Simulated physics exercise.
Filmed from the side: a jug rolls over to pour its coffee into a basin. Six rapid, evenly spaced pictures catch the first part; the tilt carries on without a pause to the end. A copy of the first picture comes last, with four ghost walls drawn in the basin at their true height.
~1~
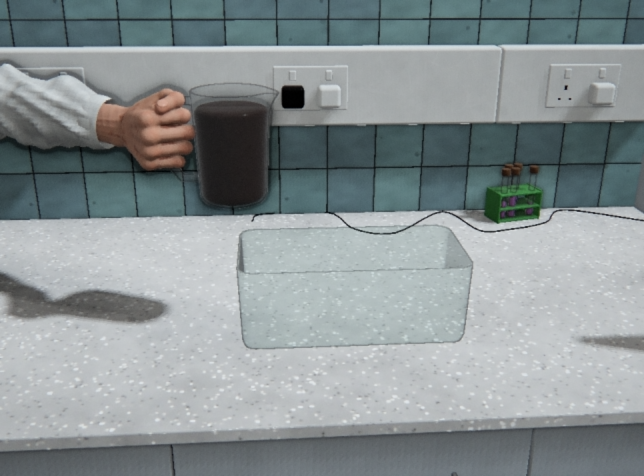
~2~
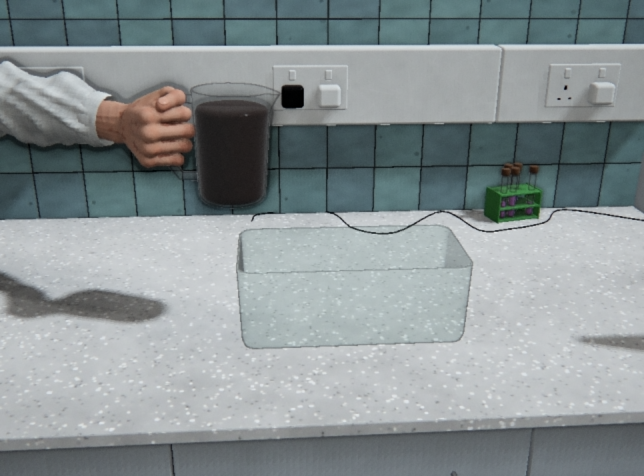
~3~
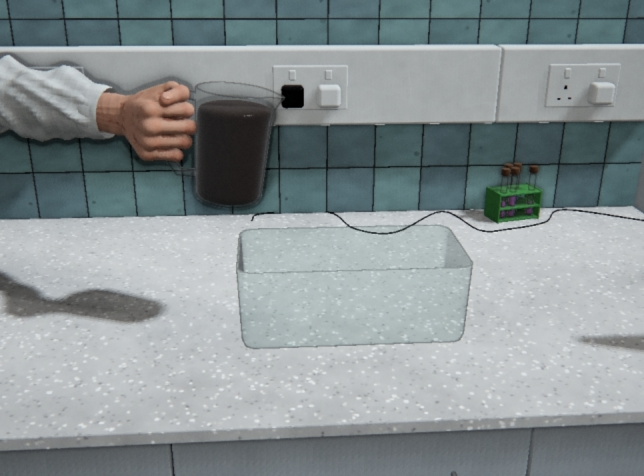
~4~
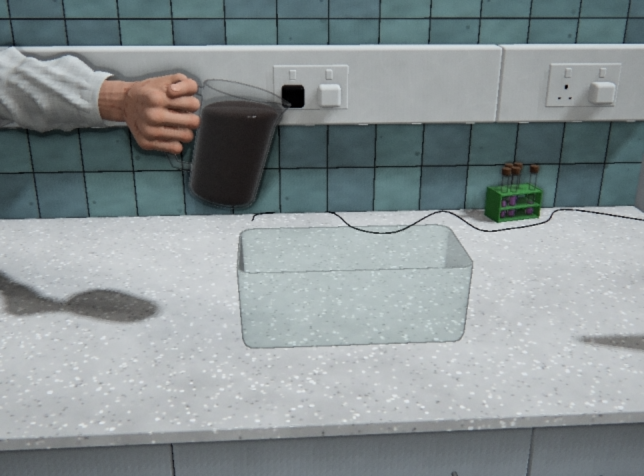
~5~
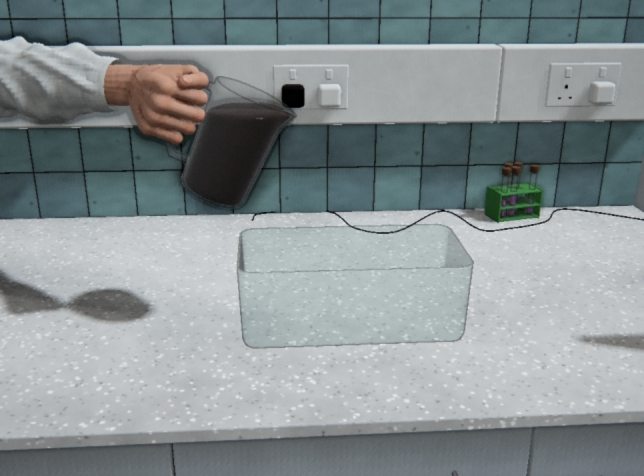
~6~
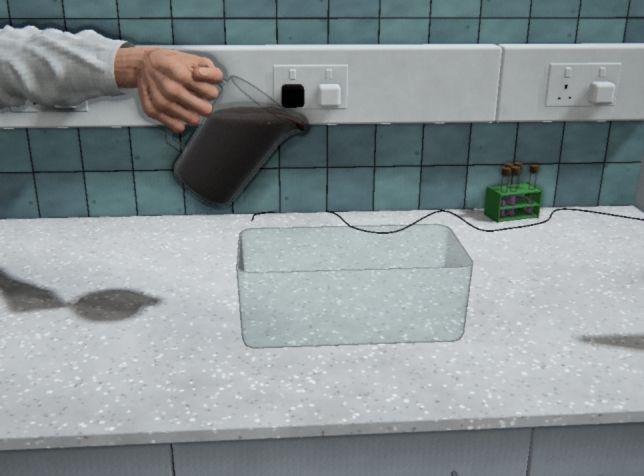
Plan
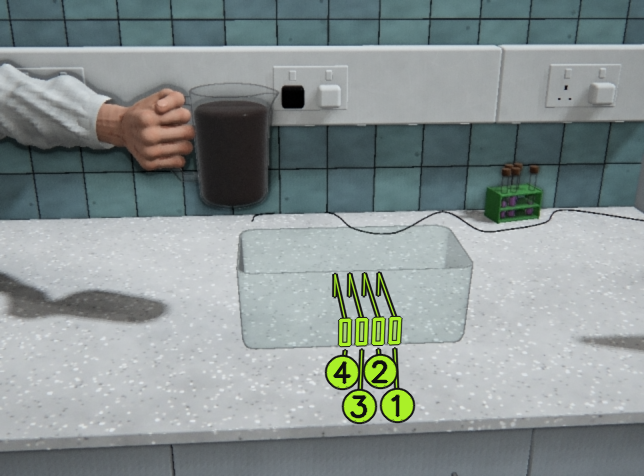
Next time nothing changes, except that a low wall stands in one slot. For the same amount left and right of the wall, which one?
4 beats the others.
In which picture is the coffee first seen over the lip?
Picture 6.
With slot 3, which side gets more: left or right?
The left one.
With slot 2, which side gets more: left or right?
More ends on the left.
On the marked copy, 1 at (394, 349); 2 at (378, 349); 3 at (361, 350); 4 at (345, 350).
With 1, about 88 % ends left of the wall and 10 % right of it.
With 2, about 86 % ends left of the wall and 7 % right of it; 7 % is lost outside.
With 3, about 75 % ends left of the wall and 19 % right of it; 6 % is lost outside.
With 4, about 50 % ends left of the wall and 48 % right of it.
